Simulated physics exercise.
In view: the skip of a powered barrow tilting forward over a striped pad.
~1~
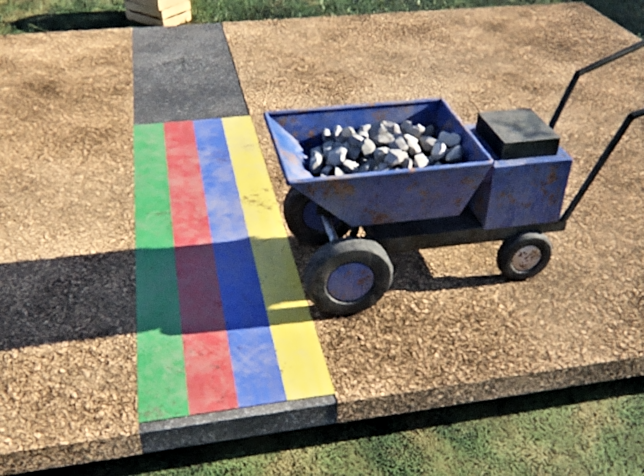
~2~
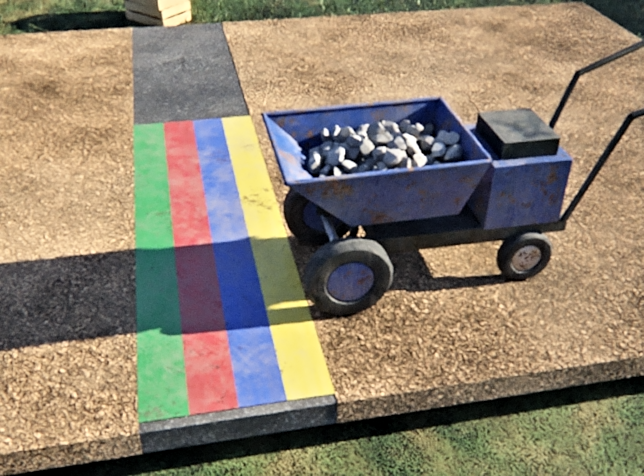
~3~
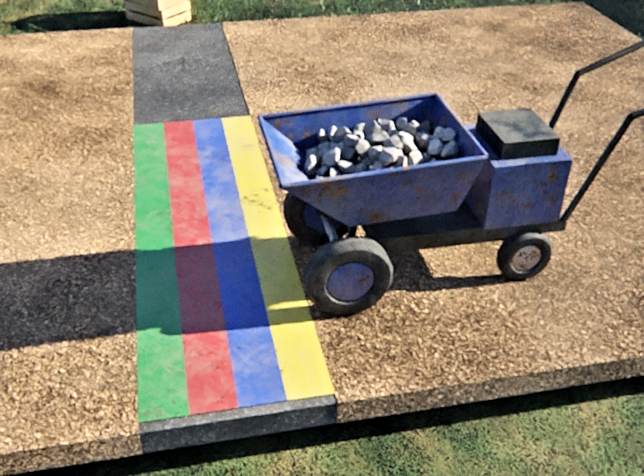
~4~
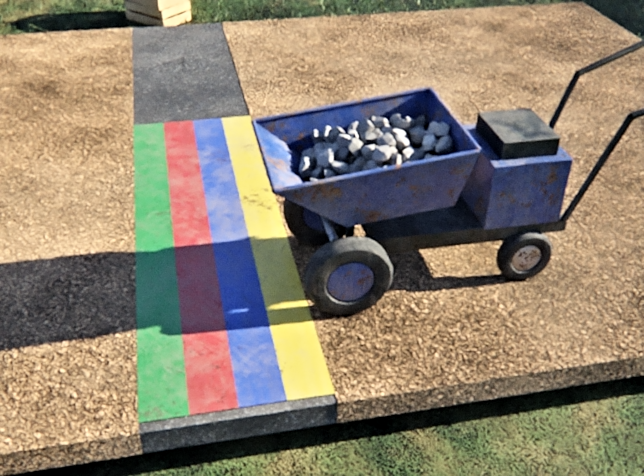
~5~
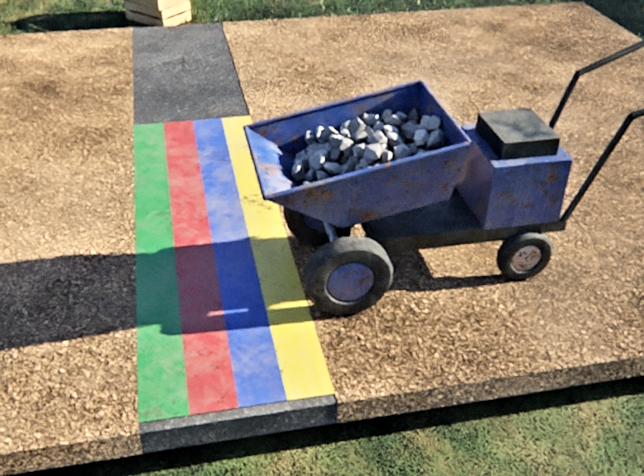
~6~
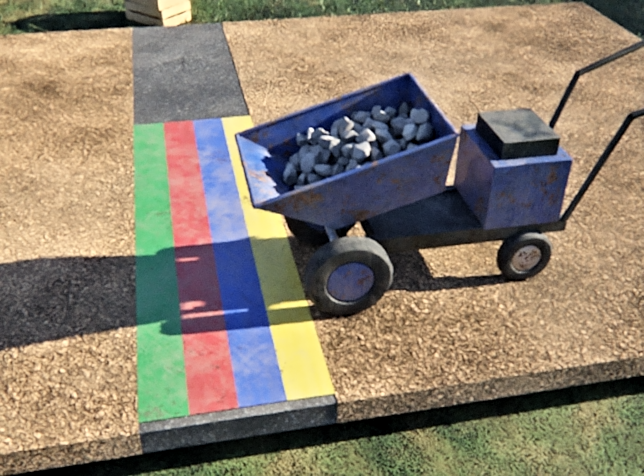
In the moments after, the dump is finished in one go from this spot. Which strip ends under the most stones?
The green strip carries the most.
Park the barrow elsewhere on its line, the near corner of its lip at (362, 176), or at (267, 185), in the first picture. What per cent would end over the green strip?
Near 10 % and 30 %.
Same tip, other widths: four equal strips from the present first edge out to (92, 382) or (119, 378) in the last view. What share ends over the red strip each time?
About 30 and 20 per cent.
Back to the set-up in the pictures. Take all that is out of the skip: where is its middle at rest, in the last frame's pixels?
Close to (157, 285).
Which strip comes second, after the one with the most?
In second place: Red.
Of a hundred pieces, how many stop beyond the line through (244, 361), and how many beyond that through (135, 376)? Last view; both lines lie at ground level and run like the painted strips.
In turn 70 and 20 in a hundred.
Soon, skip tipped steeply; all in the skip.
A while on, skip tipped right over; about two thirds in the skip; about a quarter over the red strip; about a quarter over the green strip; a stray few off the paint.
Towards the end, skip tipped right over; about a third in the skip; a stray few over the blue strip; about a quarter over the red strip; about a third over the green strip; about a quarter off the paint.
Finally, skip tipped right over; about a third in the skip; none over the yellow strip; a stray few over the blue strip; about a quarter over the red strip; about a third over the green strip; about a quarter off the paint.
